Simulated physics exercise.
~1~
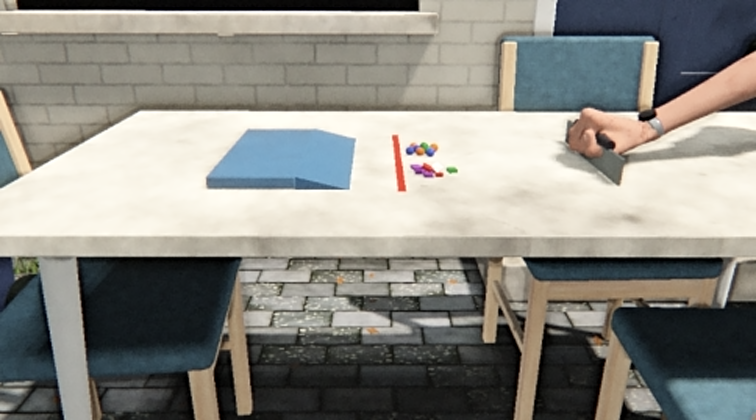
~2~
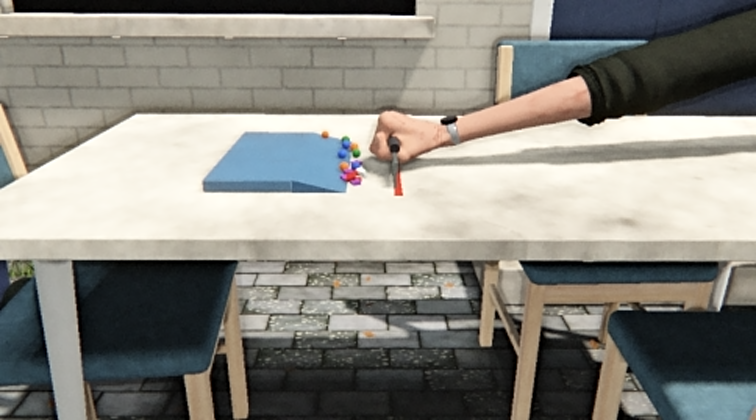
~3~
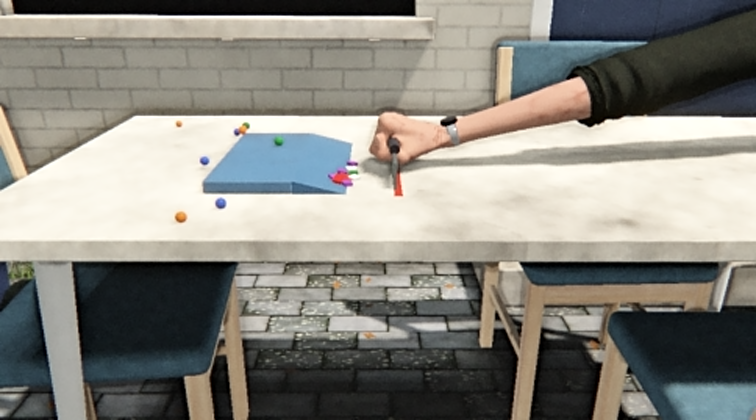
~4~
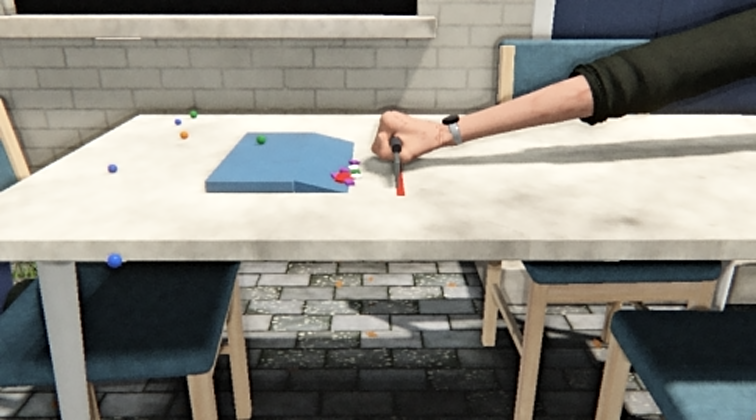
The video shows a hand sweeping a scraper leftward across a table, pushing small colorful pieces toward a low blue wedge and stopping at red tape; the near pieces stall around the wedge's lower edge while the far balls roll over it and scatter beyond, one dropping past the table's edge.
